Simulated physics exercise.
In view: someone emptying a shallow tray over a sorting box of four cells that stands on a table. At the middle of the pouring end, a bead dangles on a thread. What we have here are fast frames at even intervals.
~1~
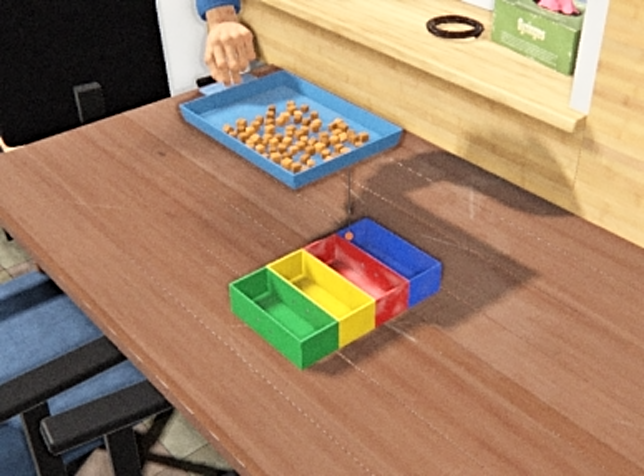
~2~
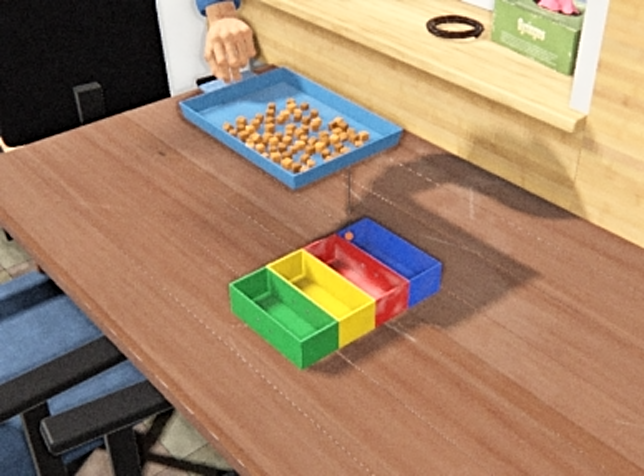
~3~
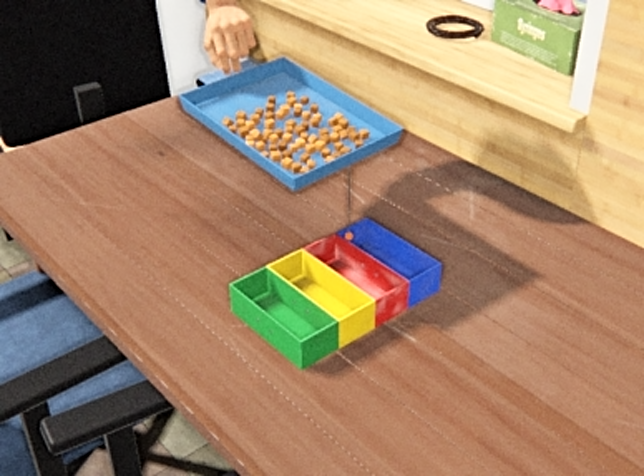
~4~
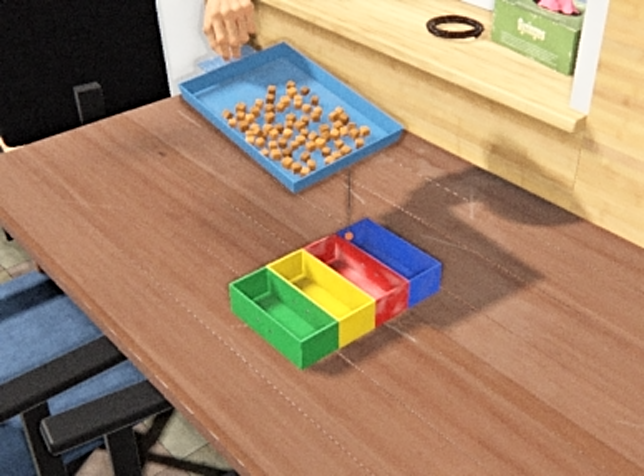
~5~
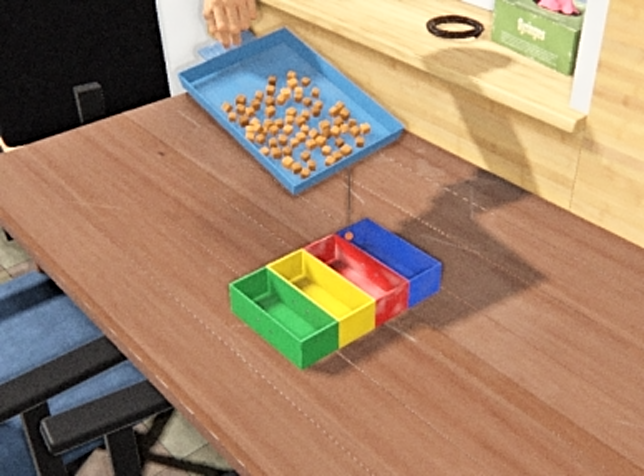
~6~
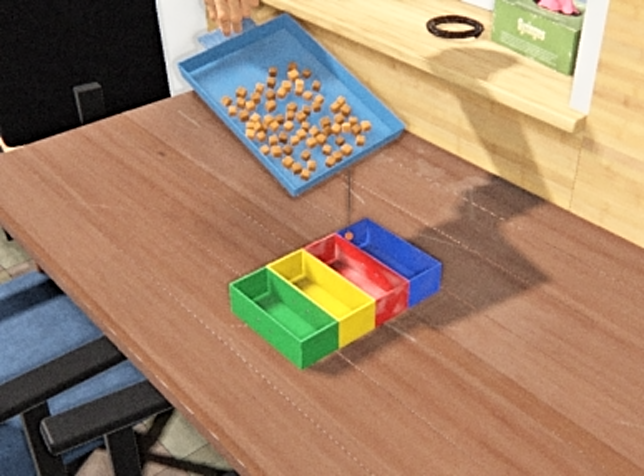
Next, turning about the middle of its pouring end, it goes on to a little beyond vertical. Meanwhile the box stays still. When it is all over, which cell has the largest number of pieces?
The yellow cell.
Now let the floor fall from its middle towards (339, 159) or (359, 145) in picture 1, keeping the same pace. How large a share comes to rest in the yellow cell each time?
First case: 20 %; second case: 0 %.
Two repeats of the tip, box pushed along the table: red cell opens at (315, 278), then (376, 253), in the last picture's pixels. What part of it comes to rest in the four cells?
About 90% and about 90%.
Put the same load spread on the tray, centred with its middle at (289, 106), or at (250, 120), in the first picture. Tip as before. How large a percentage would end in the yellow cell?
Some 60 and then some 60 per cent.
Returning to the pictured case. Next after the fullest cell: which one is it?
Behind the top one comes red.
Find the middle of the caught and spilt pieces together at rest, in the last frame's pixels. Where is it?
Last view, centre at rest - approx. (332, 308).
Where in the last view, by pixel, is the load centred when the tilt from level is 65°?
The load is centred around (309, 145).
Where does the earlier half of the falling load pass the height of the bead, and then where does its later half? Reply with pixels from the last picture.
Close to (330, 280), then close to (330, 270).
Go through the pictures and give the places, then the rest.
In the first frame, corners of the pouring end at (294, 173) and (398, 129), level; middle of the load at (299, 135), brown sugar cubes; bead on its thread at (349, 236); green cell at (320, 342); yellow cell at (357, 321); red cell at (391, 302); blue cell at (424, 283).
In the second frame, corners of the pouring end at (294, 173) and (398, 129), level; middle of the load at (300, 134).
In the third frame, corners of the pouring end at (294, 176) and (398, 128), tipped barely, lowest at the left corner; middle of the load at (300, 131).
In the fourth frame, corners of the pouring end at (295, 179) and (399, 127), tipped a little, lowest at the left corner; middle of the load at (300, 126).
In the fifth frame, corners of the pouring end at (295, 182) and (400, 126), tipped clearly, lowest at the left corner; middle of the load at (300, 122).
In the sixth frame, corners of the pouring end at (296, 185) and (401, 125), tipped clearly, lowest at the left corner; middle of the load at (301, 118); green cell at (320, 342); yellow cell at (357, 321); red cell at (391, 302); blue cell at (424, 283).
Soon, tray tipped steeply; all on the tray.
A while on, tray tipped past a quarter turn; all on the tray.
Towards the end, tray tipped past a quarter turn; about half in the yellow cell; about a third in the red cell; about a quarter in the green cell; a stray few in the blue cell; a stray few falling or outside the box.
Finally, tray tipped past a quarter turn; about half in the yellow cell; about a third in the red cell; about a quarter in the green cell; a stray few in the blue cell; a stray few outside the box.
